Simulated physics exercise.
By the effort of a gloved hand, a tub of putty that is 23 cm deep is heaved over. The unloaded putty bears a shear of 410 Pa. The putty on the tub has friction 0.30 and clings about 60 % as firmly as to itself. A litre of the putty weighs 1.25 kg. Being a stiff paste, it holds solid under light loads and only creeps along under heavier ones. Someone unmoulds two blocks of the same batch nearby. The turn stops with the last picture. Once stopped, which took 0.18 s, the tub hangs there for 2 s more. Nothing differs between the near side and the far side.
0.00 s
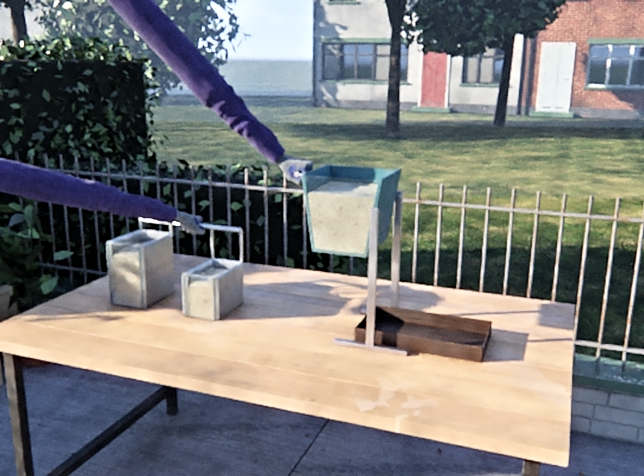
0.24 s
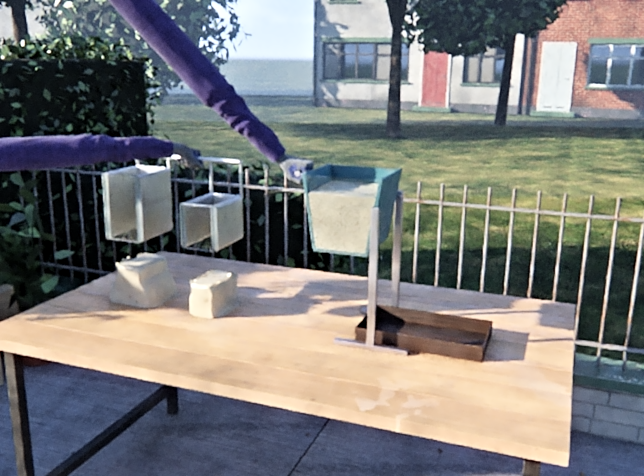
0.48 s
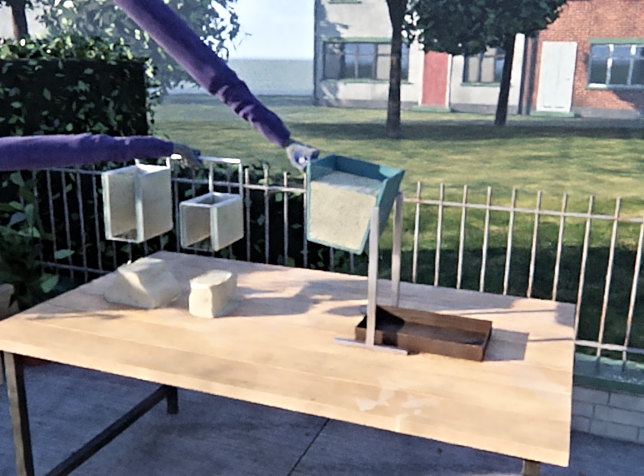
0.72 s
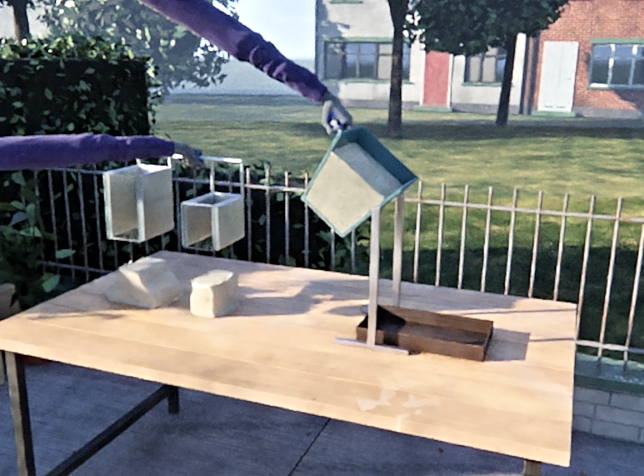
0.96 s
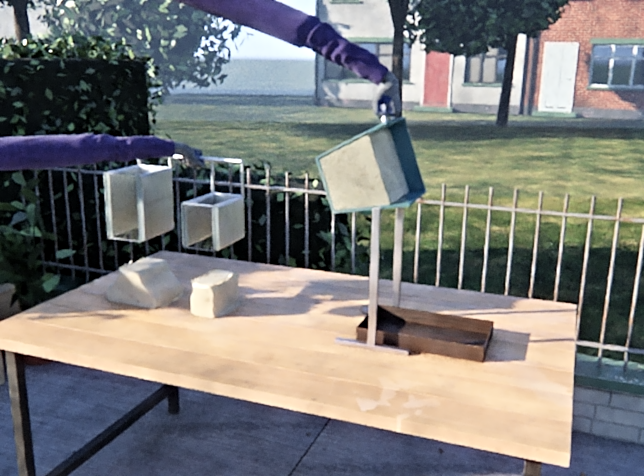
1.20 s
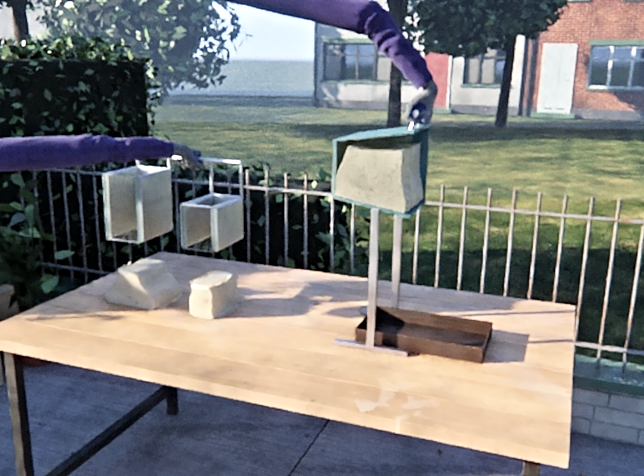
The footage shows two pale blocks slumping on a wooden table after a purple-sleeved arm lifts their moulds, then another gloved hand turning a raised green tub of pale putty clockwise onto its side.
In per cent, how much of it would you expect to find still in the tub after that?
I would expect close to 43 per cent.
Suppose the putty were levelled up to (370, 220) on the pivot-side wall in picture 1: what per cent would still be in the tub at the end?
About 95 %.
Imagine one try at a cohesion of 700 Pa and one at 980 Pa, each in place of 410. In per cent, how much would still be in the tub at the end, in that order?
Result: 100 % for the first case, 100 % for the second.
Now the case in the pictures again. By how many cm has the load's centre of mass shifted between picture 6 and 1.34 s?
I'd estimate roughly 5 centimetres.
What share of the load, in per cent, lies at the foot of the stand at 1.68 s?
About 25 per cent.
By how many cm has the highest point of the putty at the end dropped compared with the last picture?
Roughly 9 cm.
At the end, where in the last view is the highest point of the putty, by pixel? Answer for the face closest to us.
Somewhere near (368, 180) in the last view.
By 1.34 s, the tub is at 90 degrees and holds 82 %.
By 1.51 s, the tub is at 90 degrees and holds 55 %.
By 1.68 s, the tub is at 90 degrees and holds 45 %.
By 1.85 s, the tub is at 90 degrees and holds 43 %.
By 3.20 s, at the end, the tub is at 90 degrees and holds 43 %.
